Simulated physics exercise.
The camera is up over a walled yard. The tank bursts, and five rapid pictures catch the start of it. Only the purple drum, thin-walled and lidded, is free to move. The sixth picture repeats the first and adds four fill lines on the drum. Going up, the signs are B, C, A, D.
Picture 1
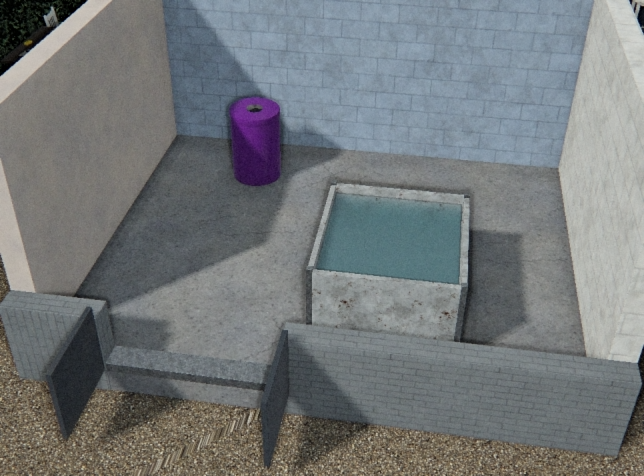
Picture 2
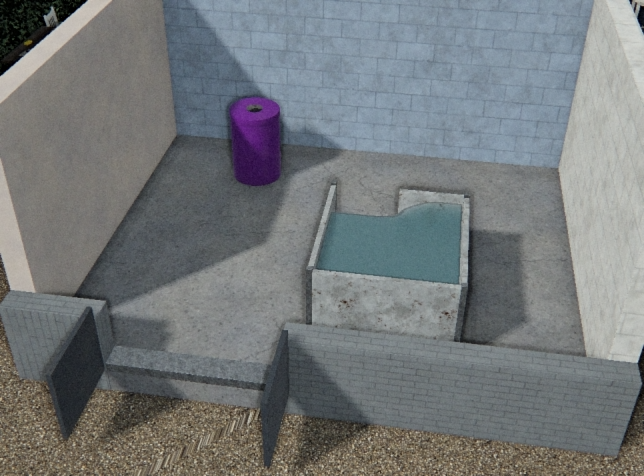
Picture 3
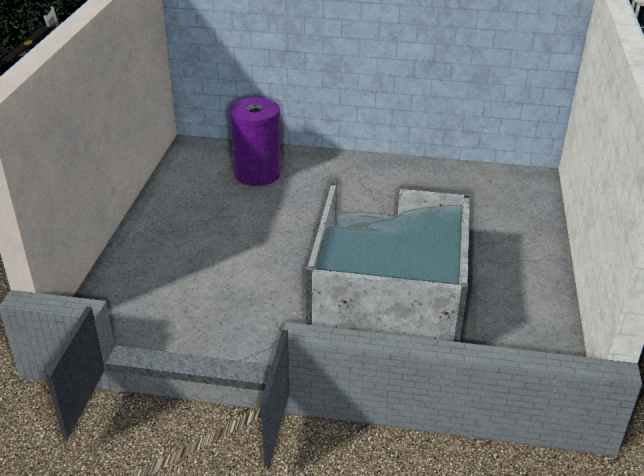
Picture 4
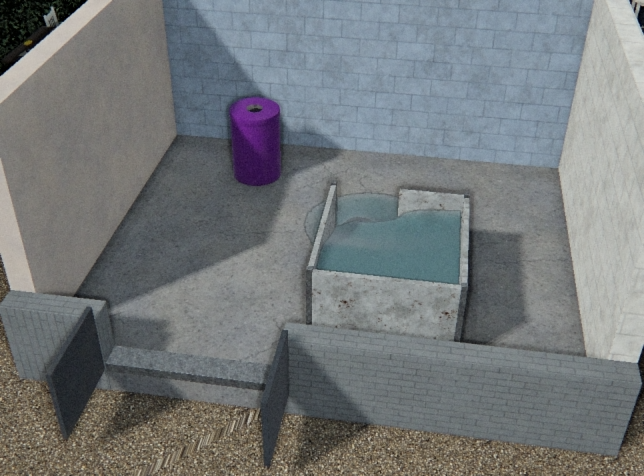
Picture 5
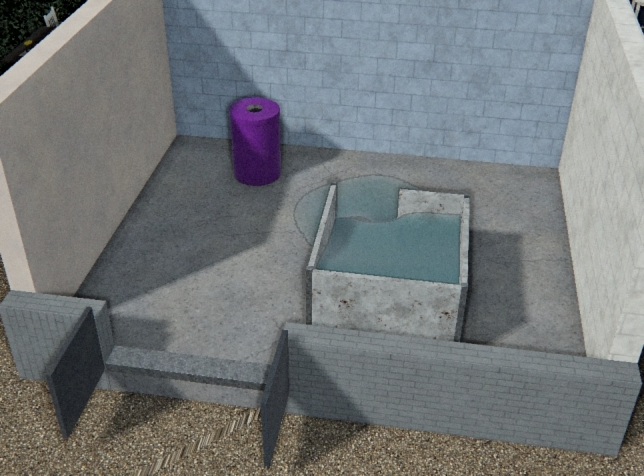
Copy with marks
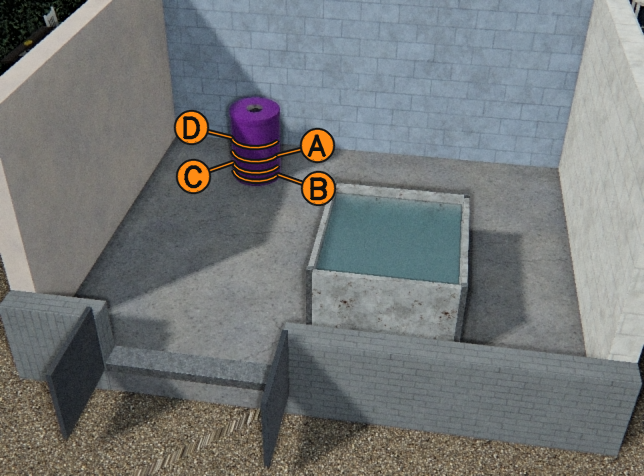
In the video, a gap appears in the back wall of a water-filled concrete tank in a walled yard, and water pours out, spreading behind and left of the tank, while the purple drum stays still.
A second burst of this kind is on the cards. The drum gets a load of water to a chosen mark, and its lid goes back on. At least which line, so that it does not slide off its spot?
C is the one.
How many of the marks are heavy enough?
Three.
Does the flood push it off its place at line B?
Yes, that goes wrong.
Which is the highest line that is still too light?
Line B.
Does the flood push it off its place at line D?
No, not at all.
On the marked copy, A at (251, 161); B at (252, 181); C at (251, 172); D at (250, 147); from the bottom up B, C, A, D.
With A, it does not move.
With B, it is pushed about 4 times its own width away.
With C, it does not move.
With D, it does not move.
